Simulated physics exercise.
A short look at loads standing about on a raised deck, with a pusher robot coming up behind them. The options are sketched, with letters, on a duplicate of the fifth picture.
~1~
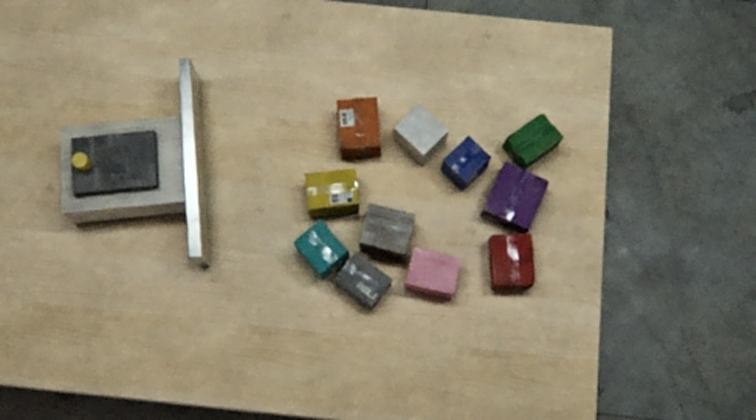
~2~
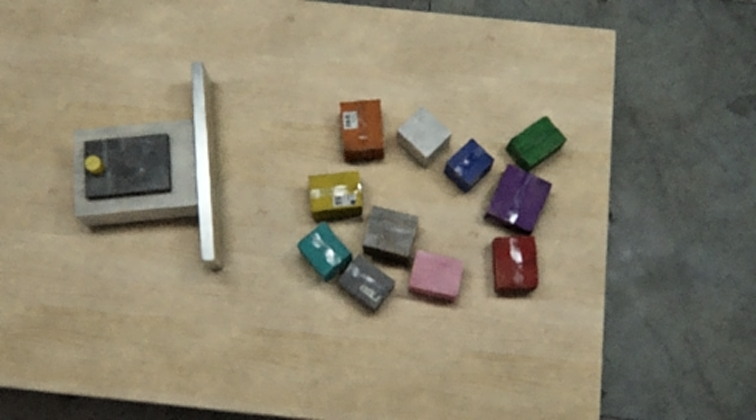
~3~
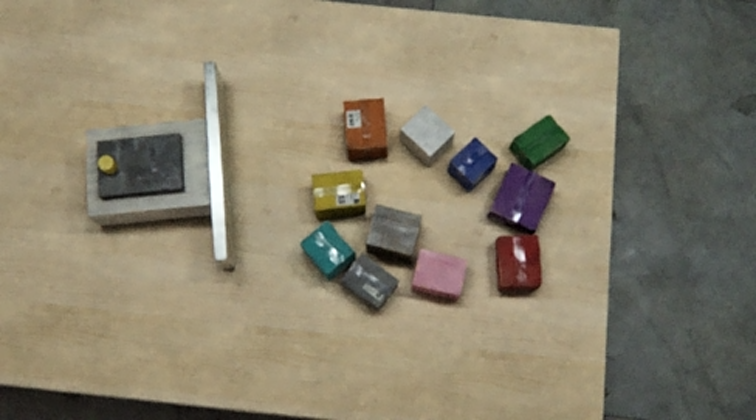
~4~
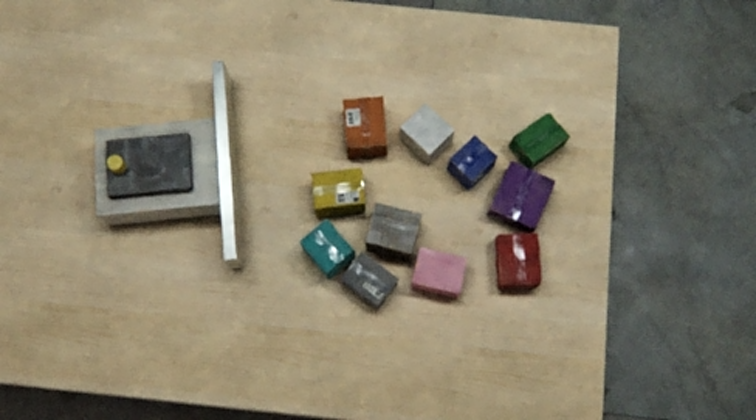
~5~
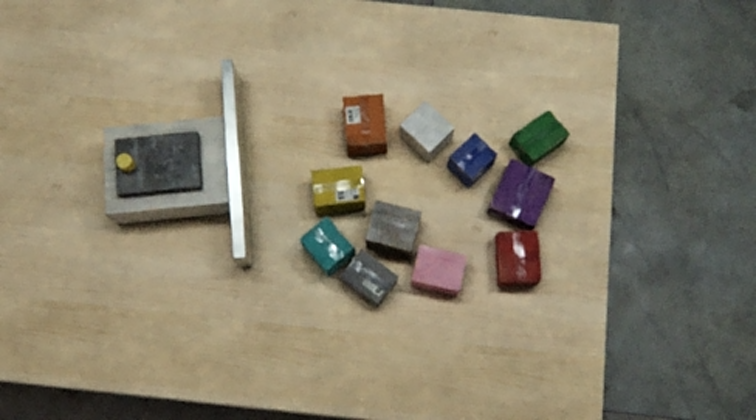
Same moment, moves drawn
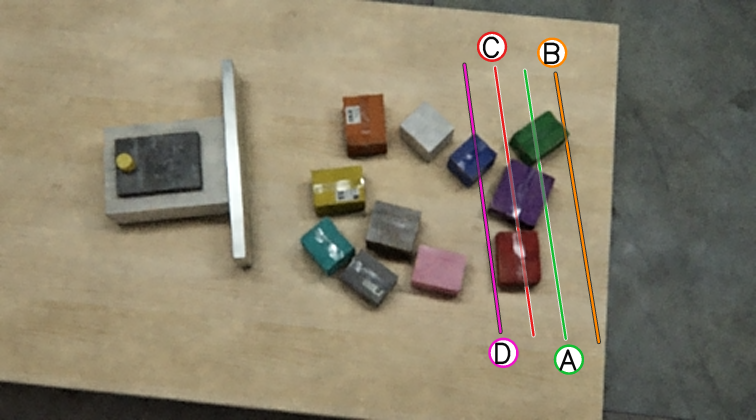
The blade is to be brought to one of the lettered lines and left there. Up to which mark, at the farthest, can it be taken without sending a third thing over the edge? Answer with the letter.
It can go as far as C.
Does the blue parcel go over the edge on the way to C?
No.
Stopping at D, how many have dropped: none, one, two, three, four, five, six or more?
In all, none.
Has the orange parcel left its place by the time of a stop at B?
Yes.
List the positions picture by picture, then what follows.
The first frame shows yellow parcel (333, 193); pink crate (433, 273); orange parcel (359, 128).
The second frame shows robot (134, 165); grey parcel (367, 284).
The third frame shows robot (147, 165); blue parcel (472, 165).
The fourth frame shows robot (156, 164); white crate (427, 134).
The fifth frame shows robot (165, 163); turquoise box (328, 247); purple box (521, 196); yellow parcel (339, 190).
On the marked copy, A at (545, 200); B at (577, 203); C at (514, 197); D at (482, 194).
Taking C. A third of the way, robot (266, 173); grey parcel (386, 293); pink crate (445, 273).
Two thirds of the way, robot (366, 183); red box (549, 272); purple box (529, 193).
When it is over, robot (447, 191); red box over the edge; purple box (602, 197); one fallen.
As for the rest, A drops four; B drops seven; D is within the limit but short.
